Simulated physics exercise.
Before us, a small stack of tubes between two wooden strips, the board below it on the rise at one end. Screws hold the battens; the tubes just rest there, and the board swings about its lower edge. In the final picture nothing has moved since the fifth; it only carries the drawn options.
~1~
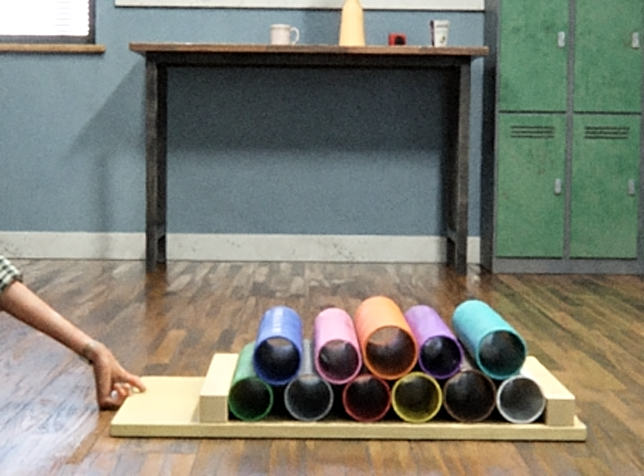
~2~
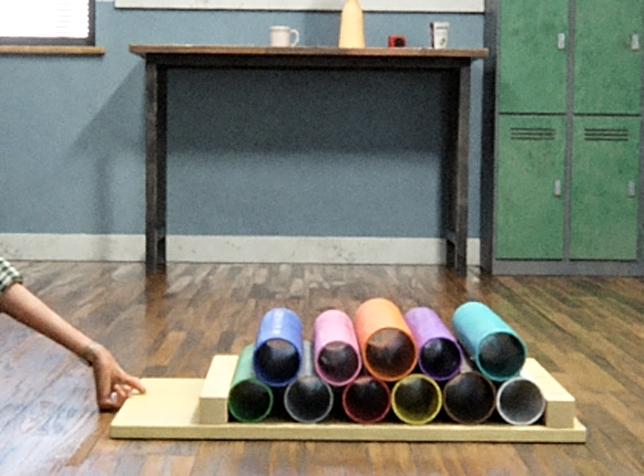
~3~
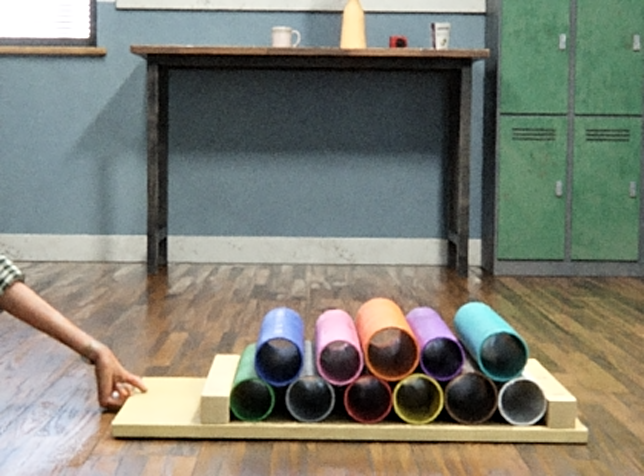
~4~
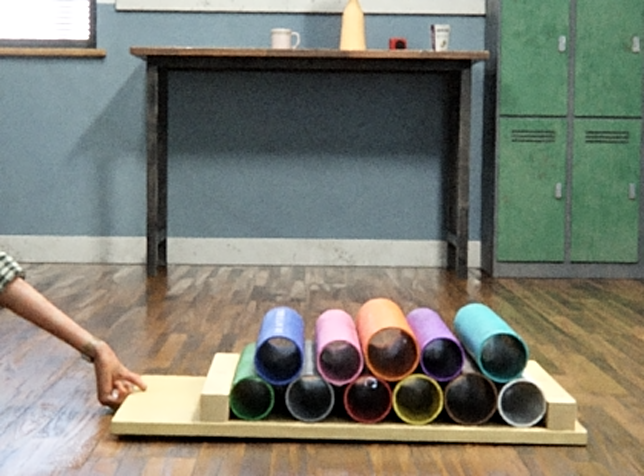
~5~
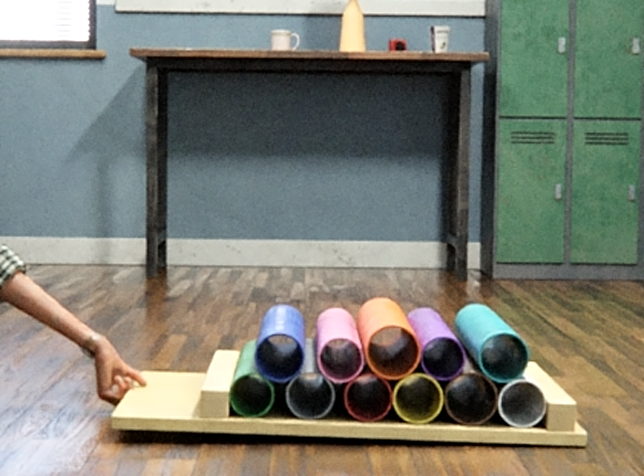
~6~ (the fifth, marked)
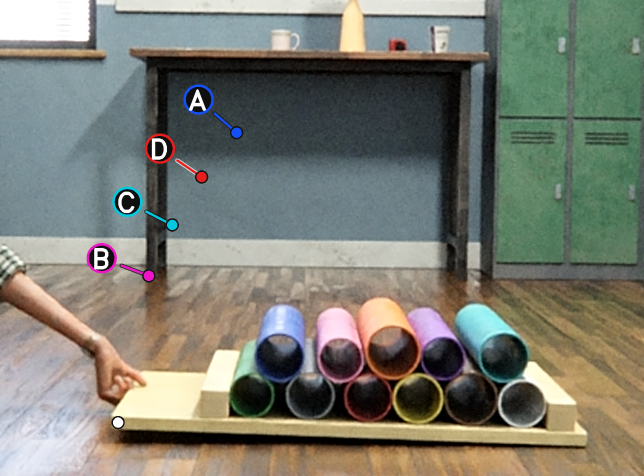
A hand slightly lifts the left end of a board holding stacked colourful tubes.
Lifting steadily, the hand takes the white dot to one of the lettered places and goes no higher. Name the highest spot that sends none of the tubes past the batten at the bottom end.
Raise it to B.
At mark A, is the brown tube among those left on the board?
Yes.
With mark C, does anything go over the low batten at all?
At C: Yes.
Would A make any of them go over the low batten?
At A: Yes.
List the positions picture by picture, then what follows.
The first picture shows board (345, 393); green tube (250, 399); grey tube (309, 397).
The second picture shows grey tube (308, 399); red tube (367, 399).
The third picture shows board (347, 394); green tube (252, 399); grey tube (310, 398); pink tube (340, 362).
The fourth picture shows board (346, 394); green tube (251, 398); grey tube (310, 398).
The fifth picture shows board (346, 393); green tube (252, 395); grey tube (310, 395).
On the marked copy, A at (236, 133); B at (149, 276); C at (172, 225); D at (202, 177); the white dot at (118, 423).
Following B. Soon after the start, board at 14°.
Later, board at 20°.
In the end, board at 20°, none over the low batten.
As for the rest, A five over the low batten; C one over the low batten (turquoise); D five over the low batten.
